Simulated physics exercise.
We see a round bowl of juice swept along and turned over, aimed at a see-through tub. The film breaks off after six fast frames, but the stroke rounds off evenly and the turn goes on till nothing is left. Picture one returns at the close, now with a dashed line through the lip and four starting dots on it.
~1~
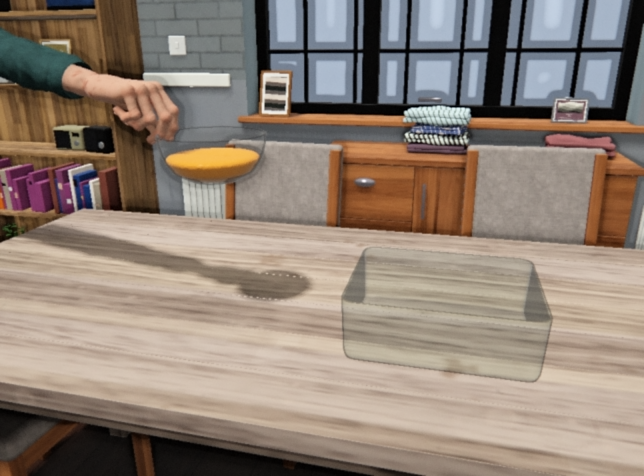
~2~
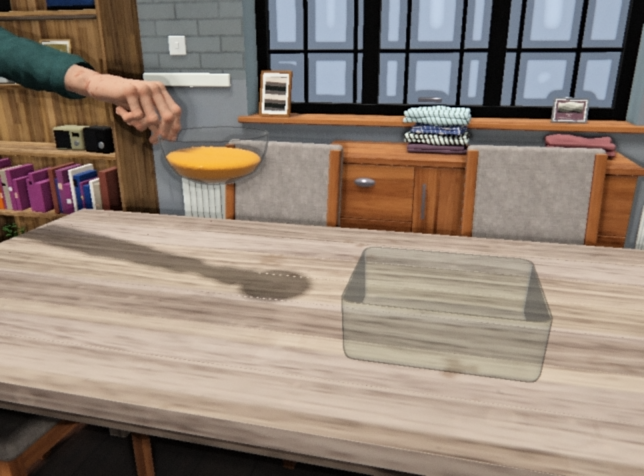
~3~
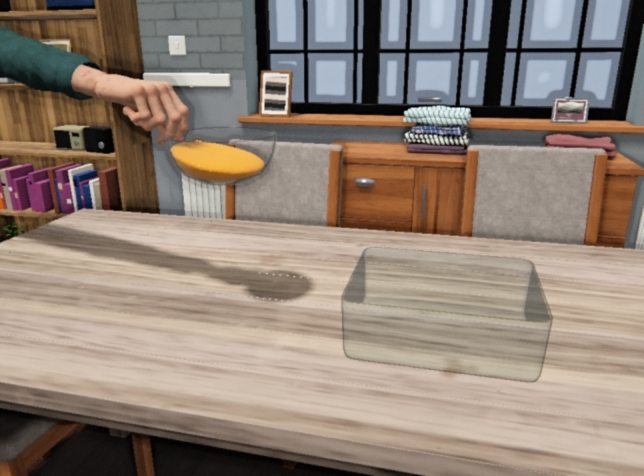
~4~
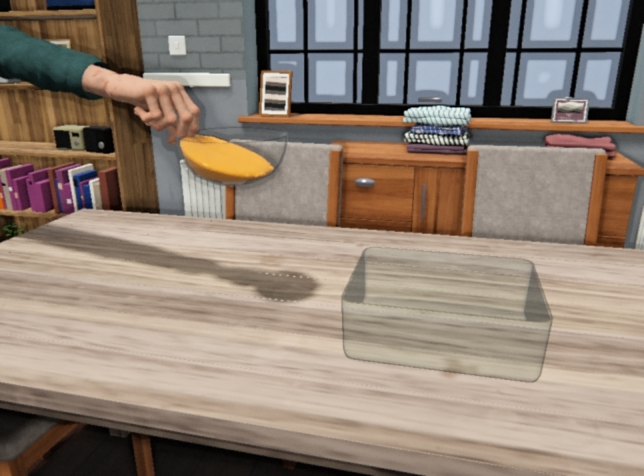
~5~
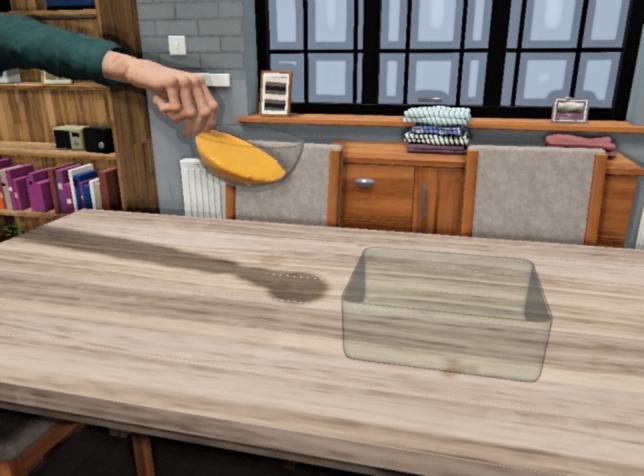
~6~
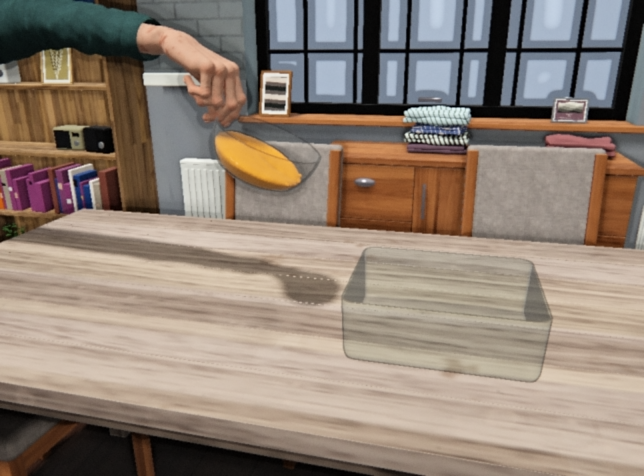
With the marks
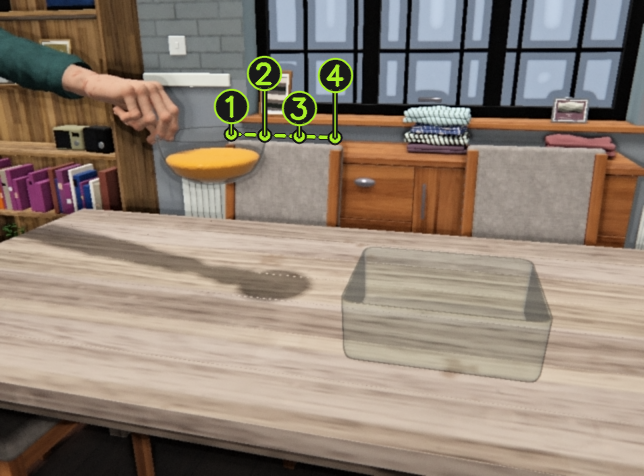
Over a wooden dining table, a hand moved a clear round bowl of orange juice to the right, toward a see-through tub, tilting the bowl as it went, with all the juice still inside.
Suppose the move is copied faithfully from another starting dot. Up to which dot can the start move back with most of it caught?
That is spot 1.
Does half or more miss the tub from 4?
No, not at all.
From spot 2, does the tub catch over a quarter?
Yes, it does.
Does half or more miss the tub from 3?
No, not at all.
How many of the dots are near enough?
All of them.
In lime, 1 at (231, 134); 2 at (264, 135); 3 at (299, 136); 4 at (335, 137).
With 1, about 62 % lands in the tub, 27 % falls short and 10 % goes beside or beyond.
With 2, about 76 % lands in the tub, 9 % falls short and 14 % goes beside or beyond.
With 3, about 82 % lands in the tub, 6 % falls short and 12 % goes beside or beyond.
With 4, about 86 % lands in the tub, 10 % falls short and 4 % goes beside or beyond.
